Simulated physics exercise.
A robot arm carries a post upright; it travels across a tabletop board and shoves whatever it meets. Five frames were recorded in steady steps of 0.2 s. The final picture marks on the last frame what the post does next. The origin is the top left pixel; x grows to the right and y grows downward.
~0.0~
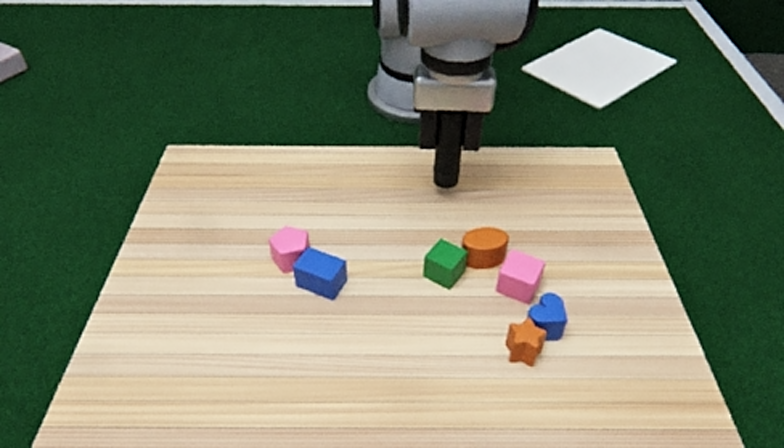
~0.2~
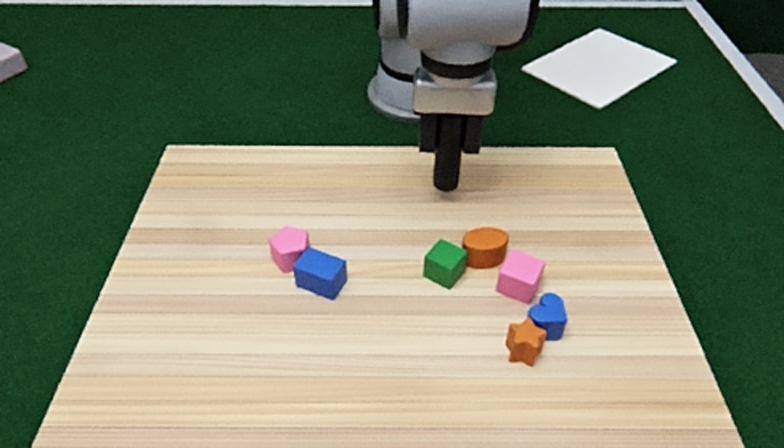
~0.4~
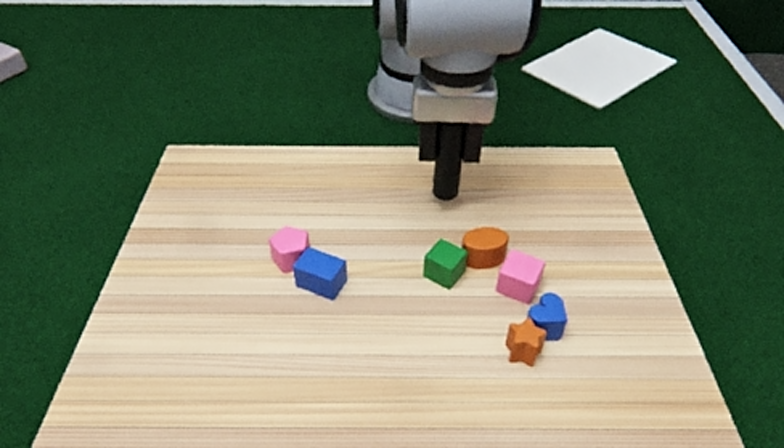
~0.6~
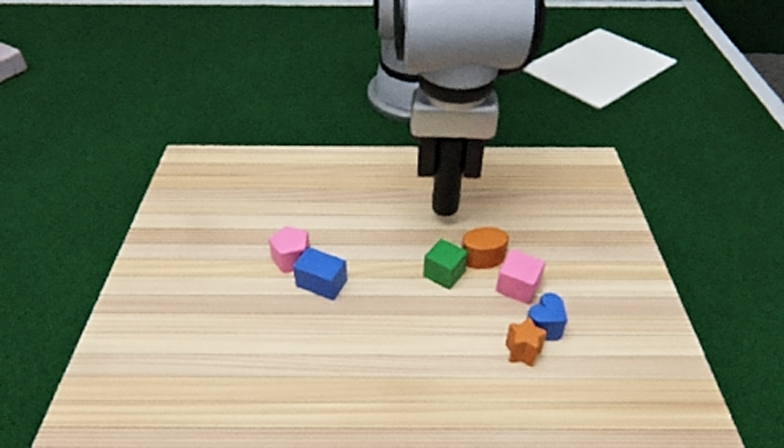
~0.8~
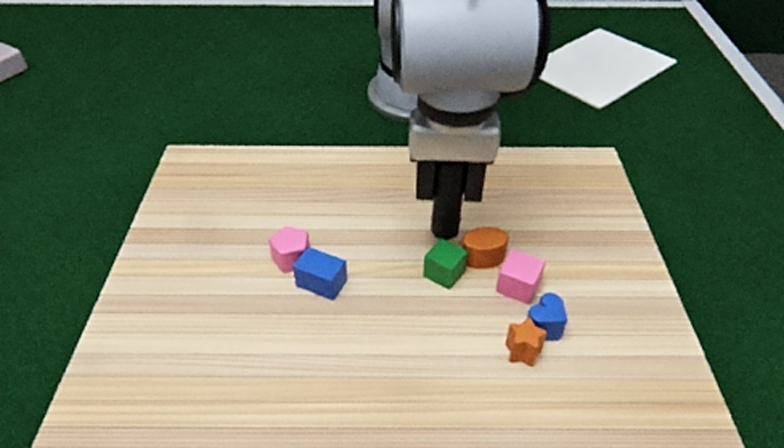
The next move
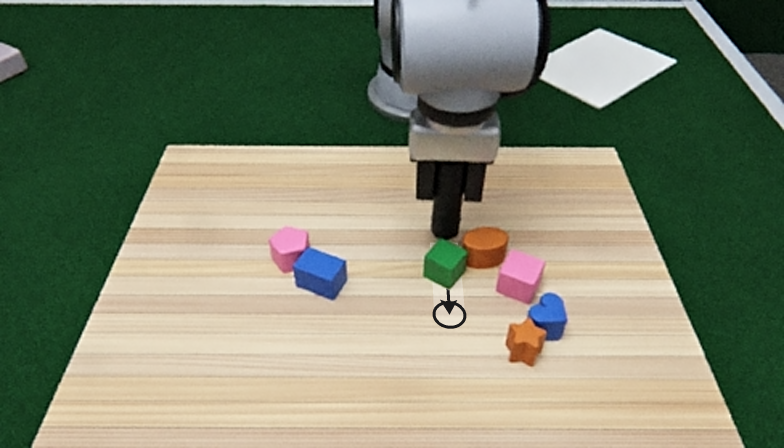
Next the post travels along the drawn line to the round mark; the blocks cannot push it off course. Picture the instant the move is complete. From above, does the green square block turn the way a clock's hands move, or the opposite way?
It goes anticlockwise.
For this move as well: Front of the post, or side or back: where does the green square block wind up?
In front, still.
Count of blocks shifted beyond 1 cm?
My best guess is that a single block moves over 1 cm.
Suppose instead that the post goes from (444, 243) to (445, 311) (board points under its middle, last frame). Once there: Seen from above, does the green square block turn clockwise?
My answer is no.
Path on the board, from (444, 243) to (449, 315).
On the path given first. Halfway along, post at (448, 265); green square block at (448, 281), turned 20° anticlockwise.
At the end, post at (451, 303); green square block at (454, 322), turned 30° anticlockwise; orange oval in place.
